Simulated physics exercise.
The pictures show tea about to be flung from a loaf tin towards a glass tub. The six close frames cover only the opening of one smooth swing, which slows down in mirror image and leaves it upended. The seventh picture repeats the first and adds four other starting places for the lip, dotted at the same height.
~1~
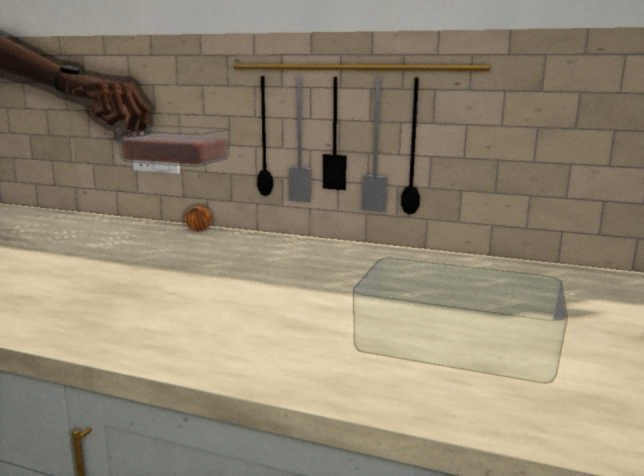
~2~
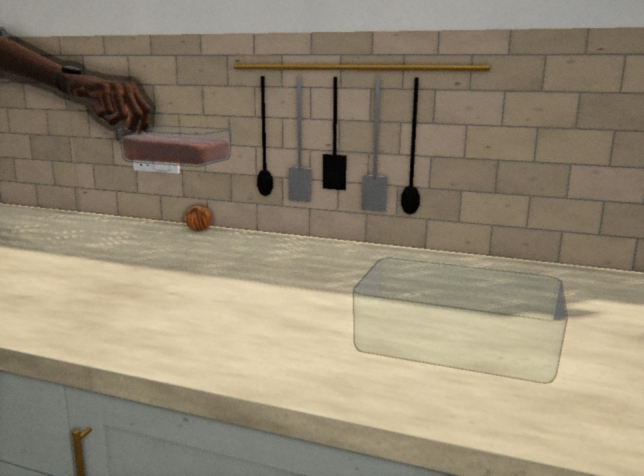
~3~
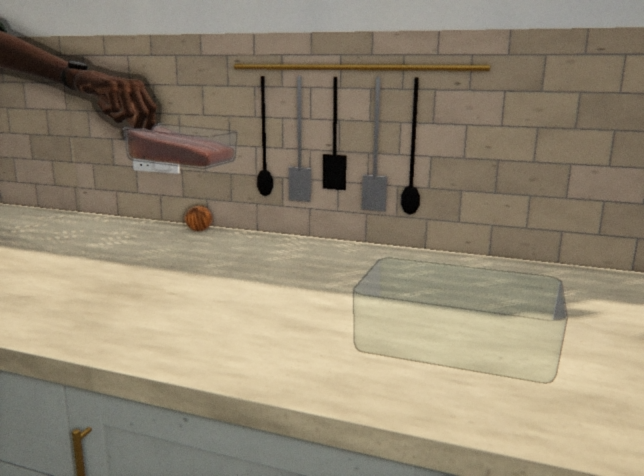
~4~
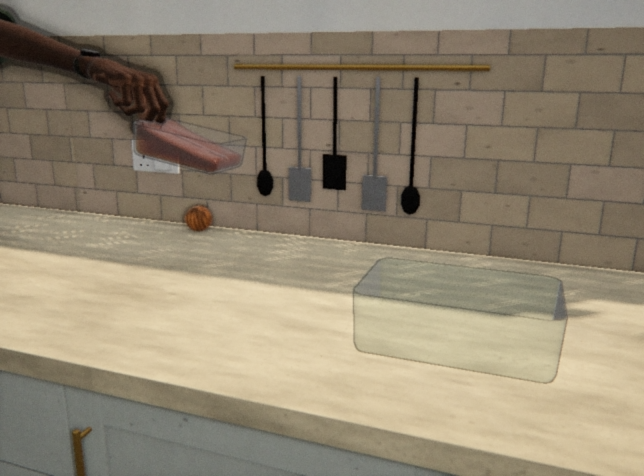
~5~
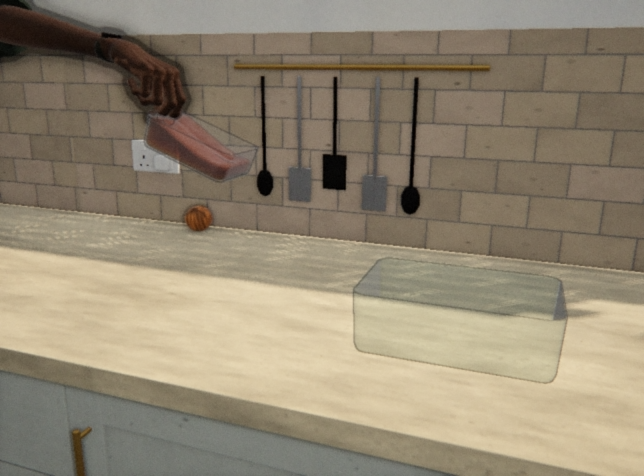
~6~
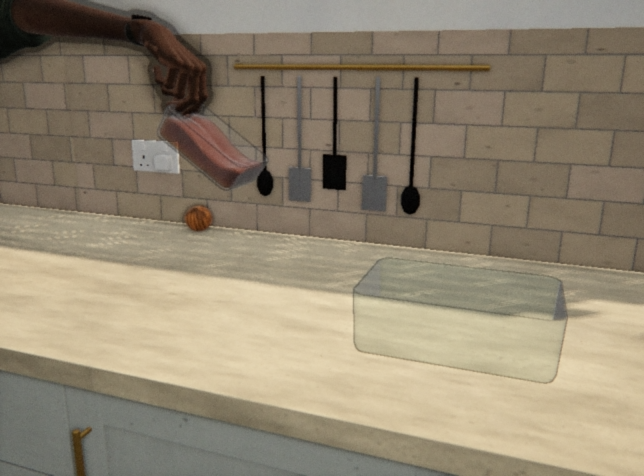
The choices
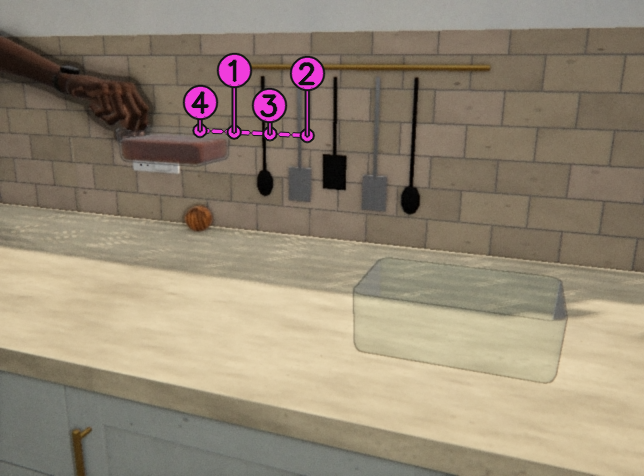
The video shows a hand holding a loaf tin of reddish tea above a kitchen counter with a glass tub on the right. The hand moves slightly right, tilting the tin progressively down to the right while the tub stays still.
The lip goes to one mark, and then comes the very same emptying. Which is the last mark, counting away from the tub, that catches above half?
Place 1.
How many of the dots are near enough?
Three of them.
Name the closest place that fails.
Place 4.
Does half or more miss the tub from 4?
Yes, it does.
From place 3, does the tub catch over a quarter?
Yes, clearly.
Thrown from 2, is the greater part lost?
No, not at all.
On the marked copy, 1 at (234, 132); 2 at (307, 135); 3 at (269, 133); 4 at (200, 130).
Choosing 1, about 75 % lands in the tub, 19 % falls short and 6 % goes beside or beyond.
Choosing 2, about 76 % lands in the tub, 5 % falls short and 19 % goes beside or beyond.
Choosing 3, about 80 % lands in the tub, 10 % falls short and 10 % goes beside or beyond.
Choosing 4, about 9 % lands in the tub, 80 % falls short and 11 % goes beside or beyond.
